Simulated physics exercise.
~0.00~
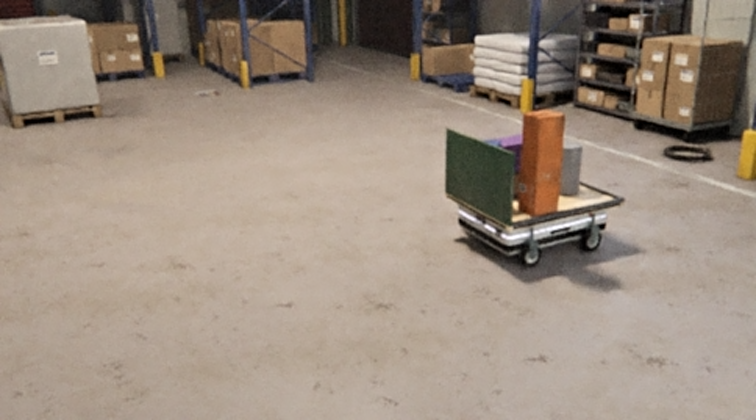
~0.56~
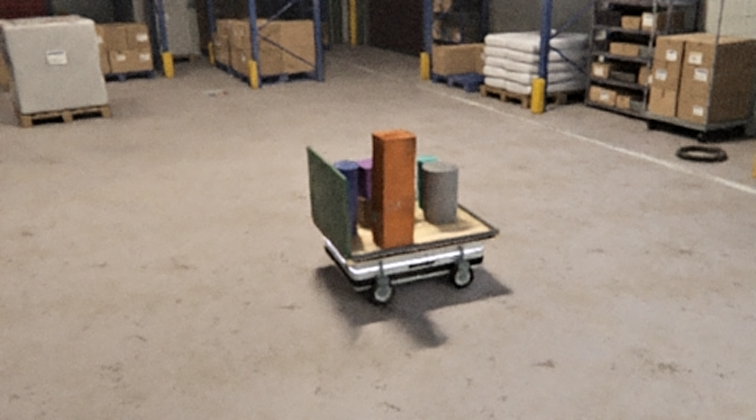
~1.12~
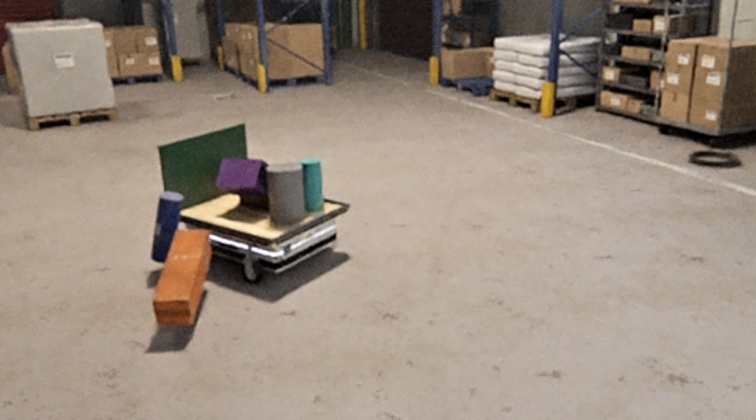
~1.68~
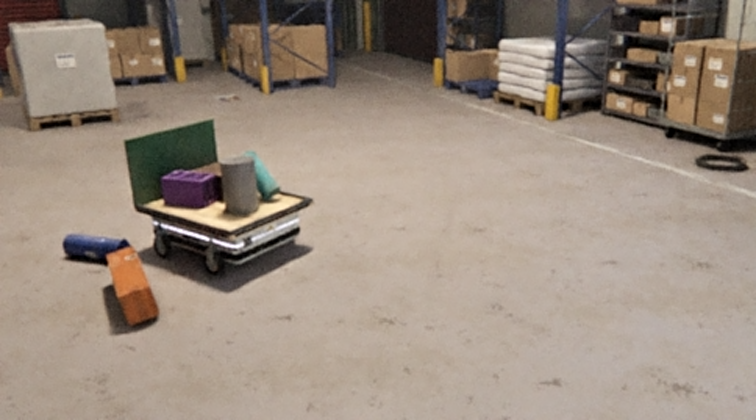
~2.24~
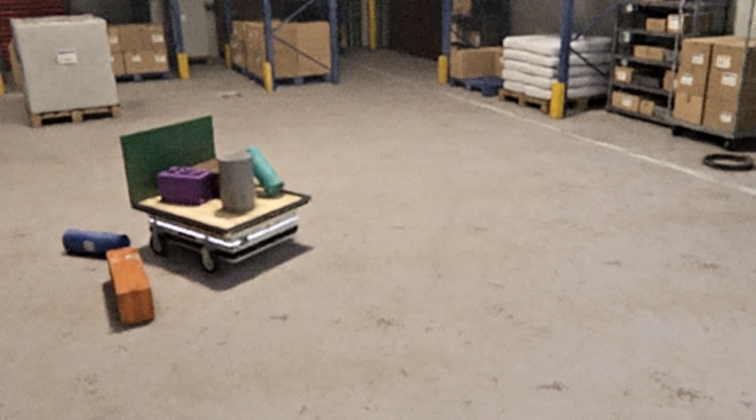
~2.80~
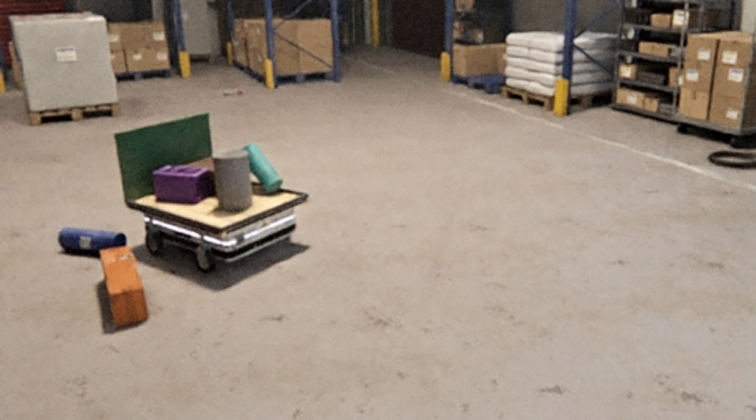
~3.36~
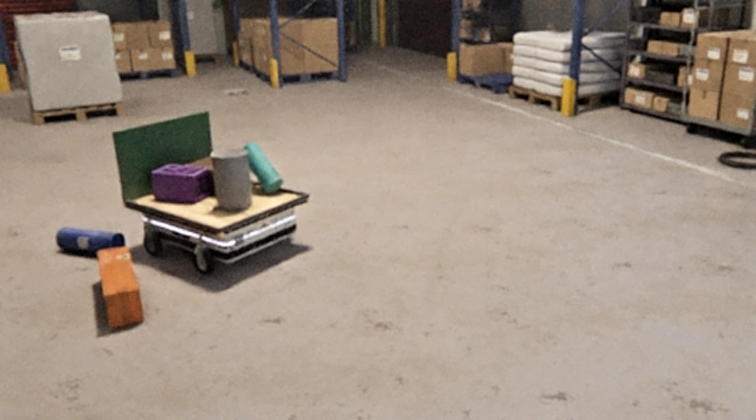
Warehouse floor, a loaded cart turning and stopping as an orange box and blue canister fall off, the grey pail staying upright.
